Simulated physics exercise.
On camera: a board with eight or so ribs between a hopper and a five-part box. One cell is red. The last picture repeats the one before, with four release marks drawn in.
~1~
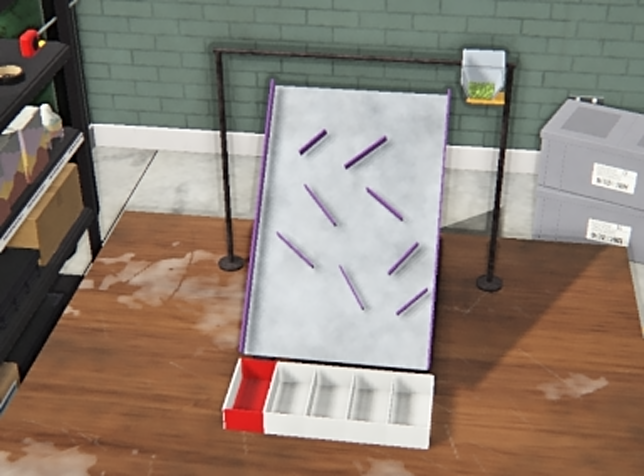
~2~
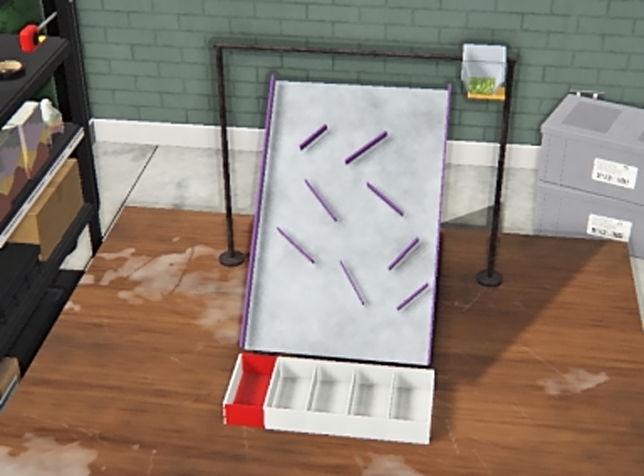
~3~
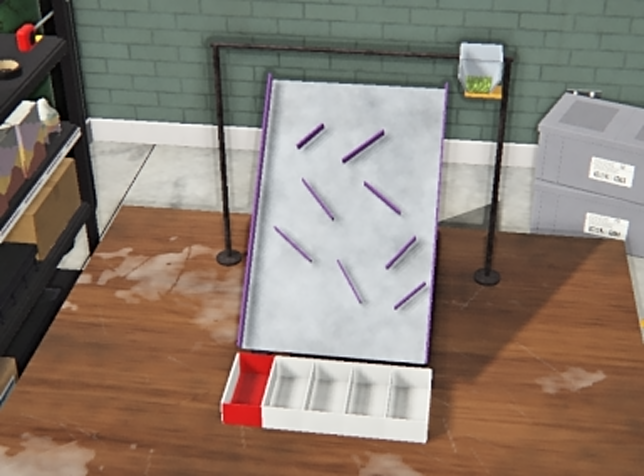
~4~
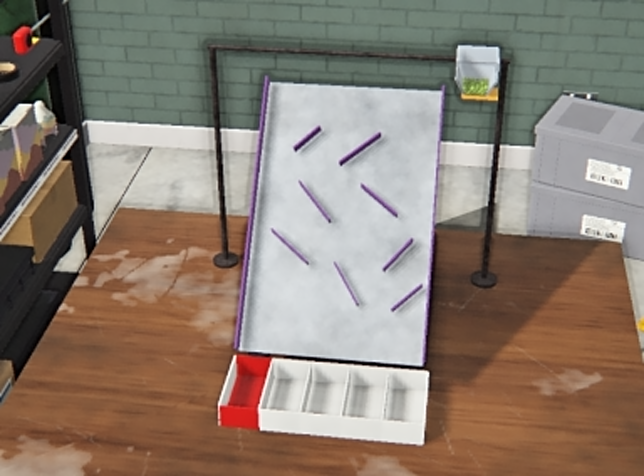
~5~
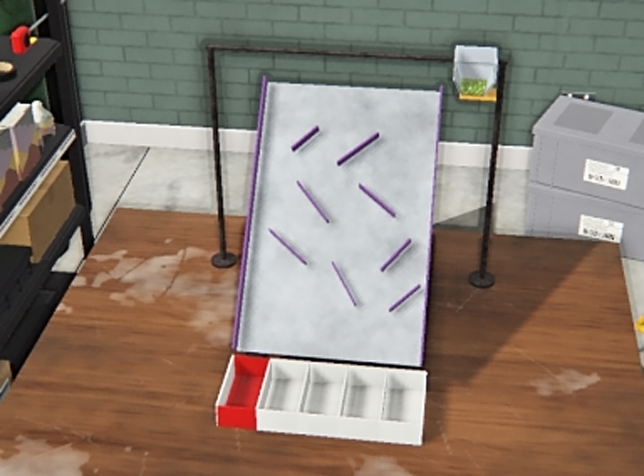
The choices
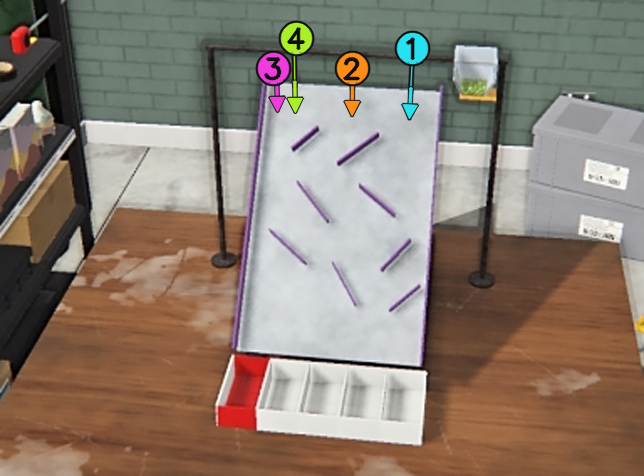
Only the camera moves, swaying very slightly so the whole view shifts a little, while the board, the box and the small clear hopper of green and yellow pieces stay still. Purple ribs slant across the pale, purple-edged board, which leans beneath a dark metal frame above a white five-part box with a red left cell. The setting is a wooden surface seen from above, with shelves left, grey bins right and green brick behind.
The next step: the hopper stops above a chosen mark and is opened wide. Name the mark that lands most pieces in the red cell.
Mark 4 does it best.
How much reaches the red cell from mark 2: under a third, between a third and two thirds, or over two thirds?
Mark 2 gives under a third.
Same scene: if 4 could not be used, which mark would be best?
That would be 3.
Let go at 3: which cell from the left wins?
It is the first one.
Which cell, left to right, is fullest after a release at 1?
The fourth from the left.
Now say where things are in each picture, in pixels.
The first frame shows hopper at (481, 91), dried peas, door shut.
The second frame shows ribs (299, 146) to (326, 124), (345, 161) to (387, 131), (305, 179) to (335, 218).
The third frame shows ribs (364, 181) to (400, 212), (274, 226) to (310, 259), (386, 267) to (415, 236).
The fourth frame shows ribs (334, 262) to (357, 304), (391, 309) to (422, 284).
The fifth frame shows red cell at (237, 416), number 1 of 5 from the left.
On the marked copy, mark 1 meets the board at (409, 113); mark 2 meets the board at (352, 110); mark 3 meets the board at (277, 106); mark 4 meets the board at (295, 107).
If 1 is chosen, none in the red cell, all in other cells.
If 2 is chosen, none in the red cell, nearly all in other cells, a stray few outside the box.
If 3 is chosen, about two thirds in the red cell, about a quarter in other cells, a small part outside the box.
If 4 is chosen, nearly all in the red cell, a small part in other cells.
